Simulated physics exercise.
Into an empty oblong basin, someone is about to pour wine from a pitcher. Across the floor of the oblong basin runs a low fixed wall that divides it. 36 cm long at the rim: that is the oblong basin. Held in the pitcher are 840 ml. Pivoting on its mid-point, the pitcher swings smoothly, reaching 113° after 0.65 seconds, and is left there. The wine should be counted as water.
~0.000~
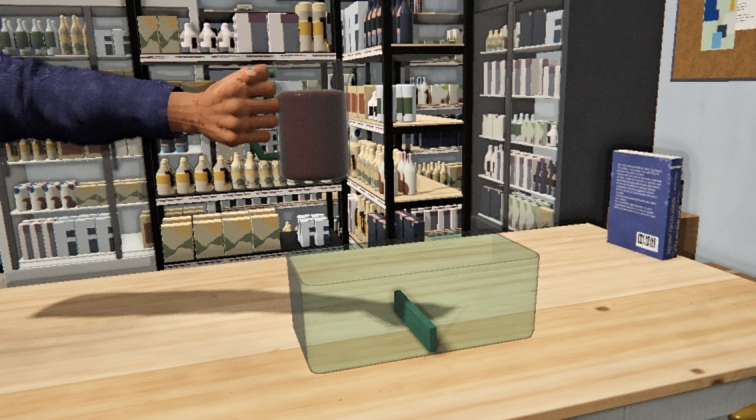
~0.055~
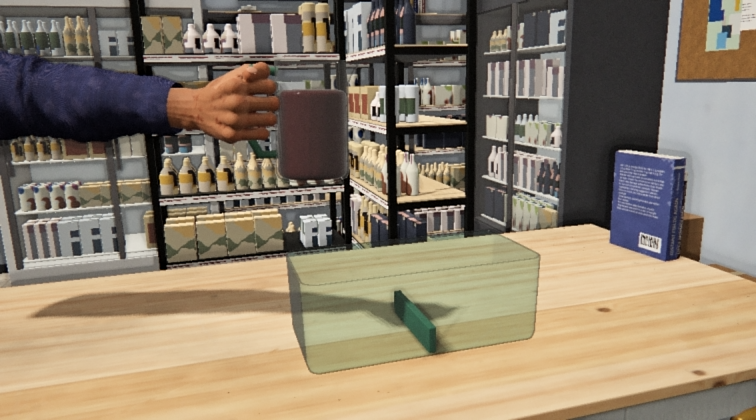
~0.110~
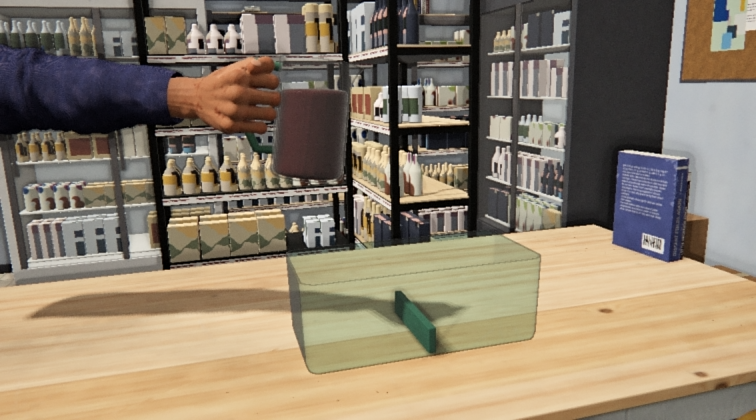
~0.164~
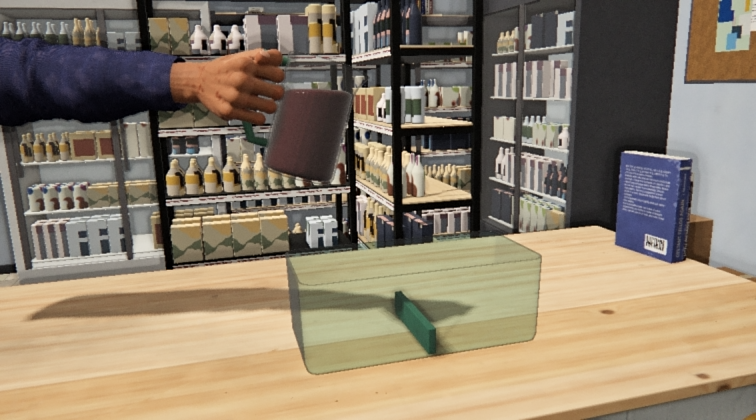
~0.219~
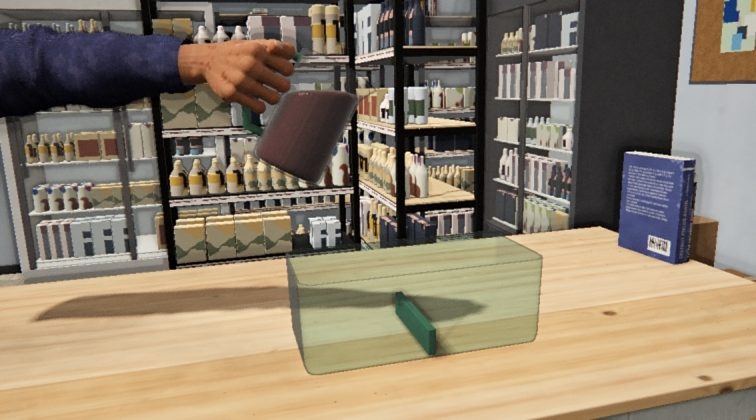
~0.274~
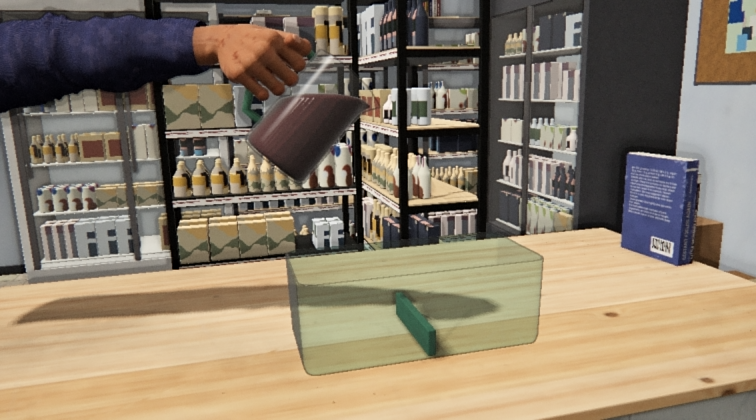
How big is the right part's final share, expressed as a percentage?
Some 85 per cent.
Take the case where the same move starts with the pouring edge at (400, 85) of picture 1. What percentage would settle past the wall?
In that case roughly 80 per cent.
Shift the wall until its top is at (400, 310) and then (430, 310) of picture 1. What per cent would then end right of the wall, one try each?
Some 90 in a hundred, then some 40 in a hundred.
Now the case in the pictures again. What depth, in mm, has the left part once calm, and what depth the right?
I'd expect close to 4 mm on the left and close to 26 mm on the right.
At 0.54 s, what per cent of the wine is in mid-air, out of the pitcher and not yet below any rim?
Around 26 in a hundred.
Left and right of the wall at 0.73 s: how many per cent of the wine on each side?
Around 6 percent on the left and 44 on the right.
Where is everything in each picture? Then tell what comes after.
In the first frame, it leans 0°; its right rim is at (356, 63); the wine meets the walls at (276, 93) and (343, 92); the oblong basin's rim runs from (294, 269) to (514, 243); the wall's top is at (413, 308).
In the second frame, it leans 2°; its right rim is at (358, 64); the wine meets the walls at (276, 92) and (344, 92).
In the third frame, it leans 8°; its right rim is at (363, 68); the wine meets the walls at (280, 91) and (346, 92).
In the fourth frame, it leans 17°; its right rim is at (370, 77); the wine meets the walls at (278, 104) and (350, 93).
In the fifth frame, it leans 29°; its right rim is at (376, 90); the wine meets the walls at (271, 117) and (357, 95).
In the sixth frame, it leans 43°; its right rim is at (380, 107); the wine meets the walls at (258, 122) and (366, 101).
After 0.54 s the tilt is 105° and 69 per cent is still to pour, 0 is left of the wall and 5 right of it.
After 0.73 s the tilt is 113° and 20 per cent is still to pour, 6 is left of the wall and 44 right of it.
After 0.93 s the tilt is 113° and 3 per cent is still to pour, 9 is left of the wall and 79 right of it.
After 1.15 s the tilt is 113° and 0 per cent is still to pour, 11 is left of the wall and 86 right of it.
In the end 12 per cent lies left of the wall, 85 right of it and 3 outside.
